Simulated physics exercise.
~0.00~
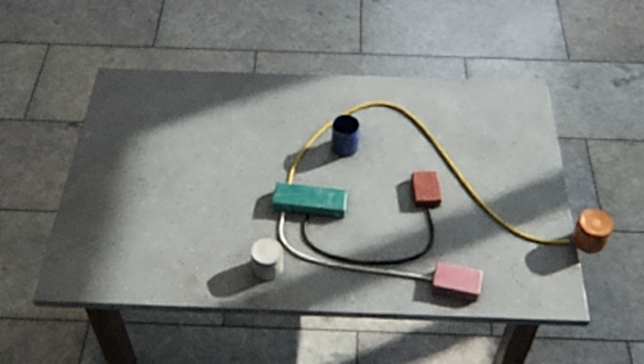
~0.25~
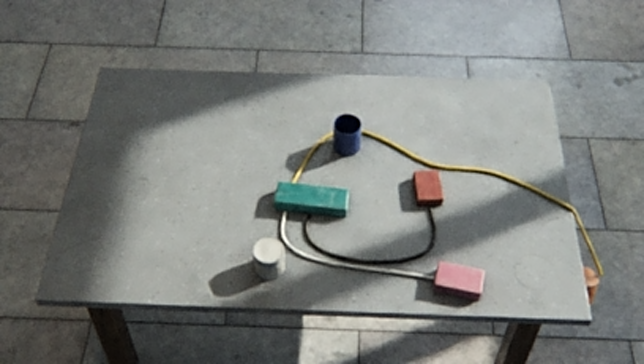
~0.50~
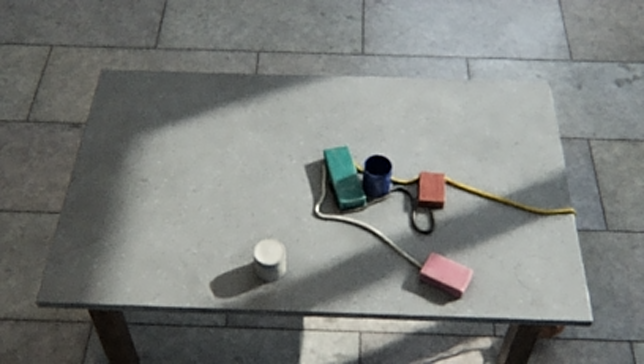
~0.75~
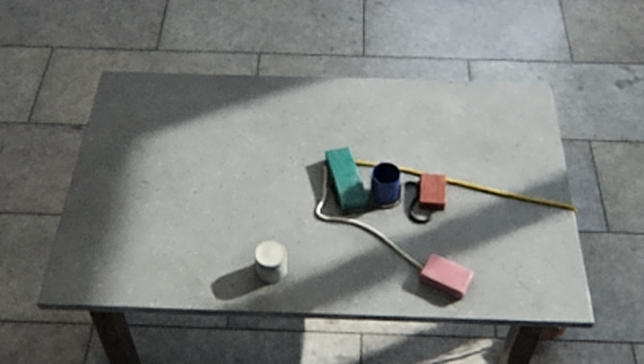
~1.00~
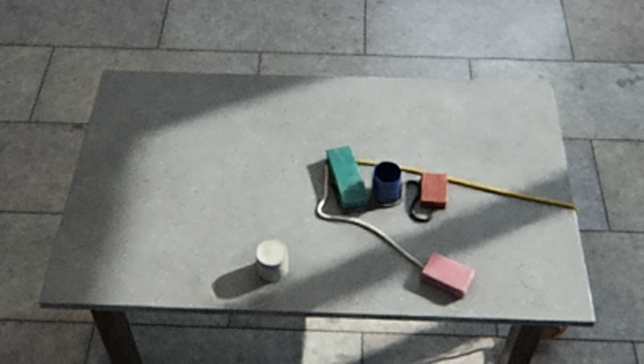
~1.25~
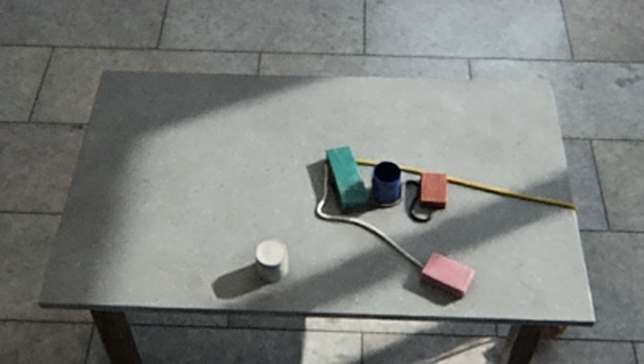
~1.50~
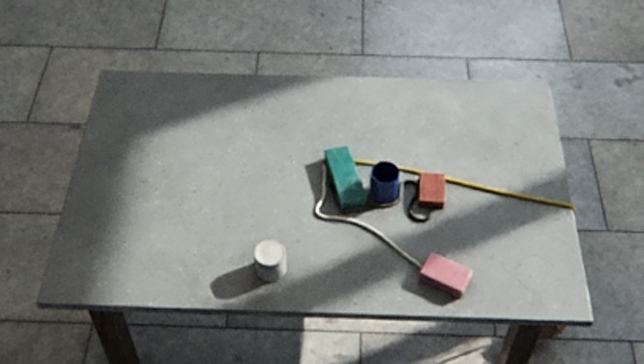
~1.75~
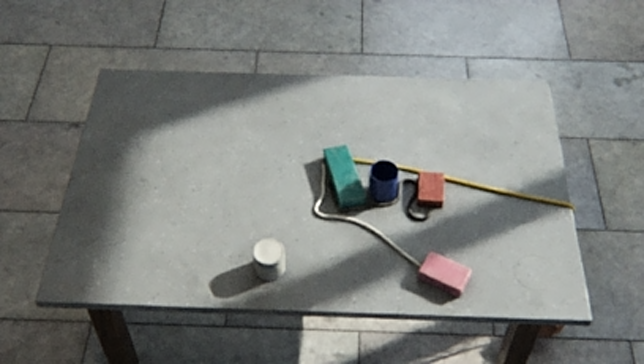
A gray table held a teal strip with three cables when the orange speaker dropped off the right edge, its yellow cable dragging the strip and blue cup rightward and shifting the pink block slightly, until everything stopped with the cable pulled straight.
